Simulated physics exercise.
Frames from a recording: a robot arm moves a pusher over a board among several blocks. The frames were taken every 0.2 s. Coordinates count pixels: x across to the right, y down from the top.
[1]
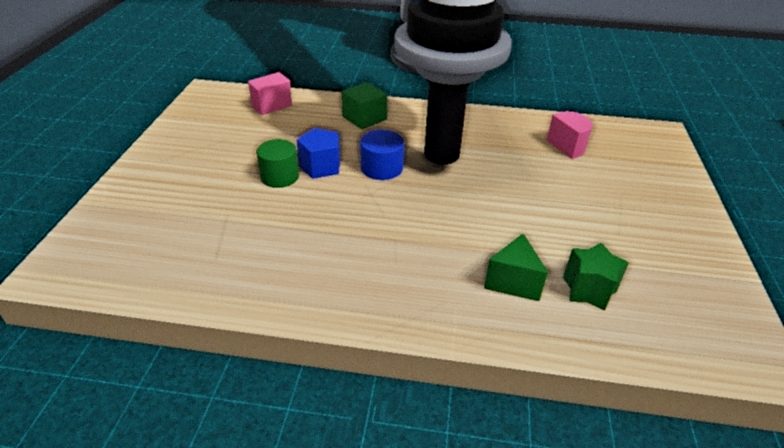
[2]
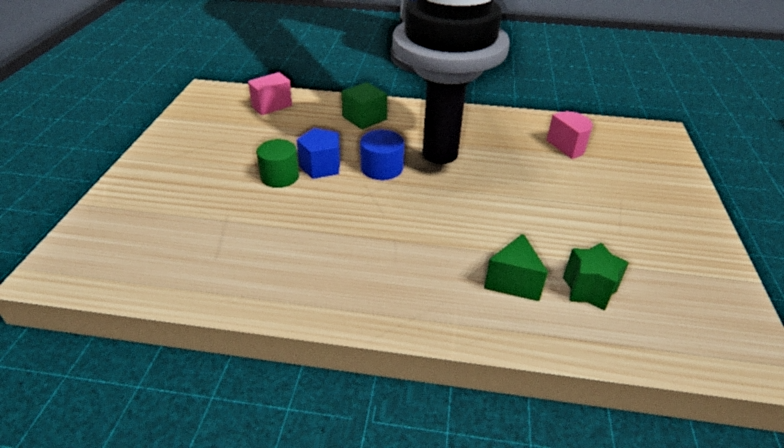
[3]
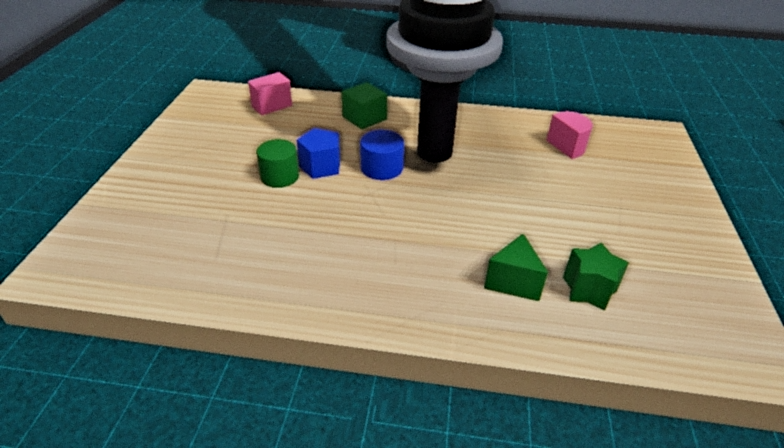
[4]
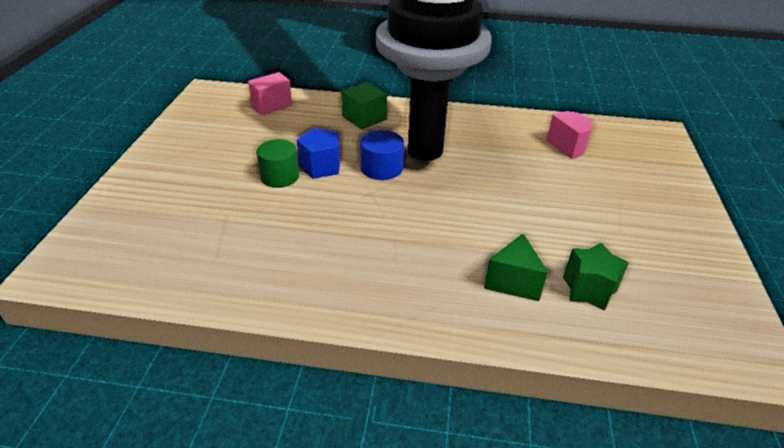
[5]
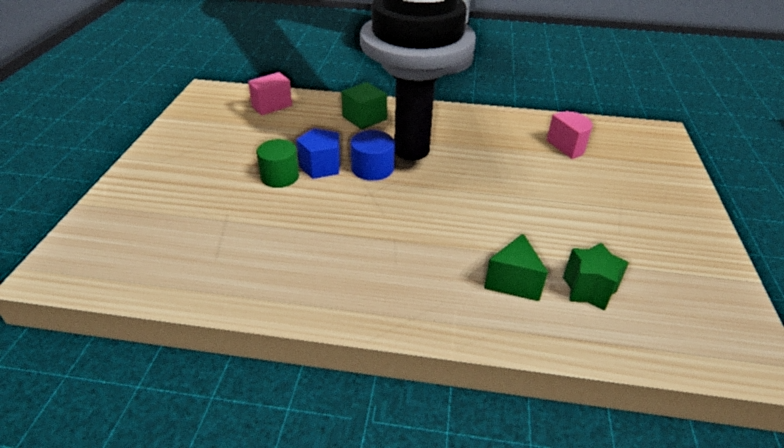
The clip opens on a wooden board holding green, blue and pink blocks, with a robot arm's black pusher standing just right of a blue disc. The pusher barely moves at first, then slides left toward the disc. It finally nudges the disc slightly left, while the other blocks stay put.
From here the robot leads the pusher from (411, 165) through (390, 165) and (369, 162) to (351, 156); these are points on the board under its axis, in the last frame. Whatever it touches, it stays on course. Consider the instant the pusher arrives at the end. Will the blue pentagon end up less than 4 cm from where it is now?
No.
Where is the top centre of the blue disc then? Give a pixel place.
Its top middle is near (316, 140).
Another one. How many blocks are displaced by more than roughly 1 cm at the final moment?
Total: Three-plus.
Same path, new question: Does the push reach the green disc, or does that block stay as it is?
The block moves away from its spot.
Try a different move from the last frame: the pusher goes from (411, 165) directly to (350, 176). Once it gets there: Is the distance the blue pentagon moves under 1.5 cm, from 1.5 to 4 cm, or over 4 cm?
The block winds up beyond 4 cm from where it is now.
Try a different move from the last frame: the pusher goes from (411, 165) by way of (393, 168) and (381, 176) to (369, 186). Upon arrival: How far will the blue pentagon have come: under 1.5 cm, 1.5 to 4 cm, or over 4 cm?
It shifts by 1.5 to 4 cm.
The first path, step by step. Halfway along, pusher (379, 150); green disc (263, 150); blue pentagon (299, 138), turned 15° clockwise; blue disc (339, 142).
At the end, pusher (351, 142); green disc (242, 153); blue pentagon (275, 138); green square piece unmoved; blue disc (316, 140).
